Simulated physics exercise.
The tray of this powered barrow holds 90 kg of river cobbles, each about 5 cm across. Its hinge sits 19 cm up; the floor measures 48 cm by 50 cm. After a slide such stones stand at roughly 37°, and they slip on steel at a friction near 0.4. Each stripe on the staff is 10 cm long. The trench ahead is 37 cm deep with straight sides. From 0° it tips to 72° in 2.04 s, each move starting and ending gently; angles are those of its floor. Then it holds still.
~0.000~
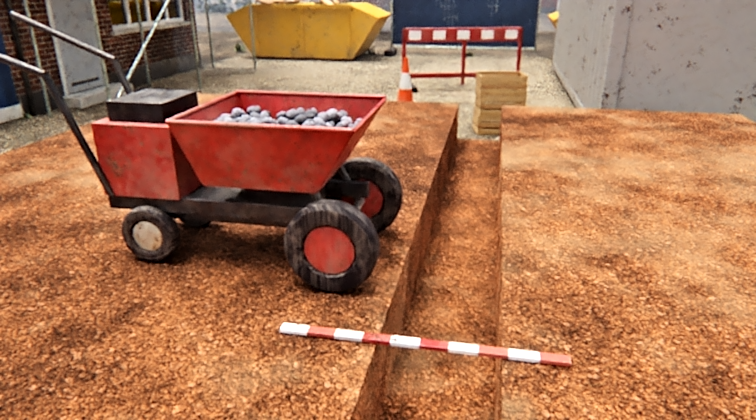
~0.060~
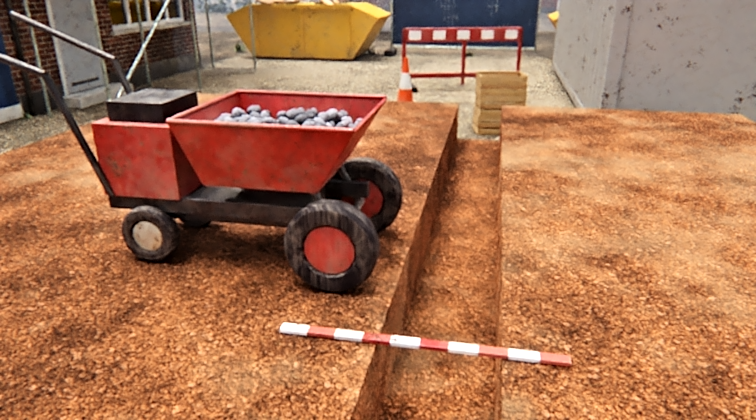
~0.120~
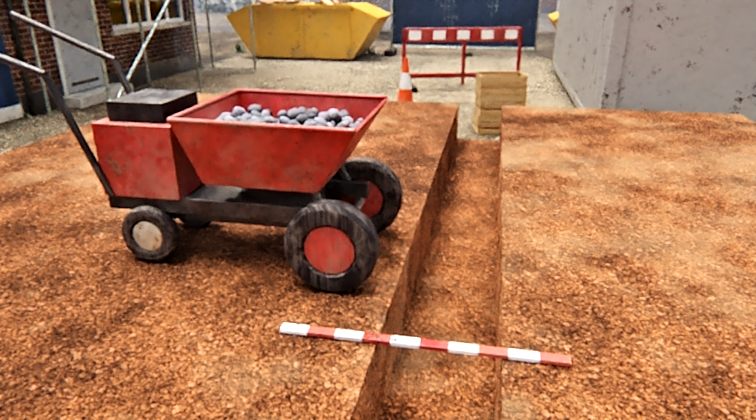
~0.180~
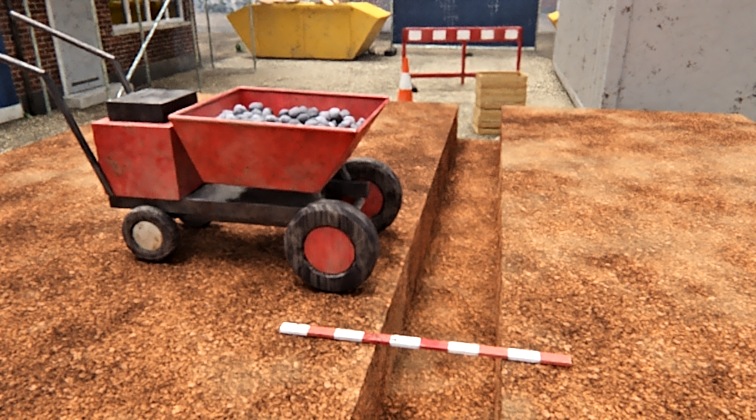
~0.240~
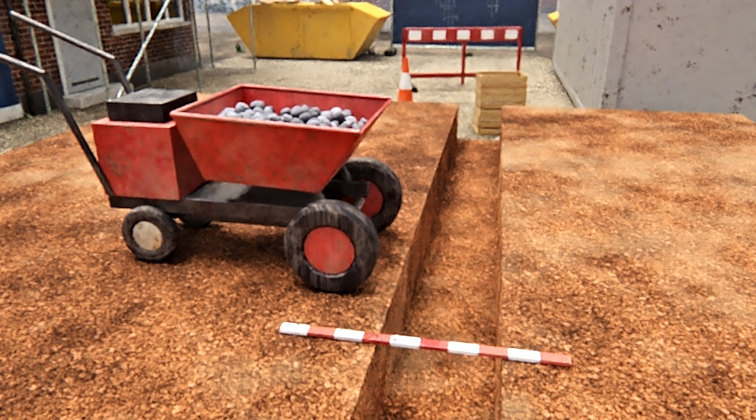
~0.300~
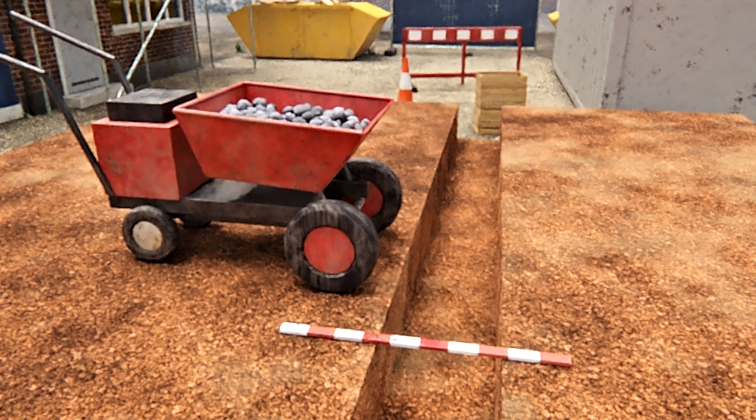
On a building site, a red barrow's tray of grey stones tilts slightly to the right.
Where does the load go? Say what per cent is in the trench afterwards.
Some 69 per cent of it.
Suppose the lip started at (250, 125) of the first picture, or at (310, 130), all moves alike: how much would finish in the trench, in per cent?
First some 85, then 100 per cent.
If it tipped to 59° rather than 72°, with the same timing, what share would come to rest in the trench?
Then about 35 per cent.
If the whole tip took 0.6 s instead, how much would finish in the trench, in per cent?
It would be near 40 per cent.
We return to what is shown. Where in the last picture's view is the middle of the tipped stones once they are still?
Near (480, 328).
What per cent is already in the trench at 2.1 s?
About 30 per cent by then.
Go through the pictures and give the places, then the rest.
In the first picture, the tray is at 0°, its lip at (353, 131); the top of the load is at (298, 118).
The second picture shows lip at (353, 131), floor tilted 0°, highest stones at (298, 118); the stones move at 0.0 m/s on average.
The third picture shows lip at (355, 132), floor tilted 1°, highest stones at (288, 116); the stones move at 0.1 m/s on average.
In the fourth picture, the tray is at 2°, its lip at (357, 132); the top of the load is at (281, 114); the stones move at 0.1 m/s on average.
In the fifth picture, the tray is at 3°, its lip at (359, 133); the top of the load is at (275, 113); the stones move at 0.2 m/s on average.
The sixth picture shows lip at (363, 134), floor tilted 4°, highest stones at (258, 111); the stones move at 0.2 m/s on average.
After 1.5 s the floor is at 61°; 100 % in the tray; the foremost stones are at (459, 185).
After 2.1 s the floor is at 72°; 49 % in the tray, 29 % in the trench, 22 % past the trench; the foremost stones are at (587, 269).
After 2.5 s the floor is at 72°; 27 % in the tray, 41 % in the trench, 32 % past the trench; the foremost stones are at (642, 274).
After 4.4 s the floor is at 72°; 0 % in the tray, 69 % in the trench, 31 % past the trench; the foremost stones are at (669, 291).
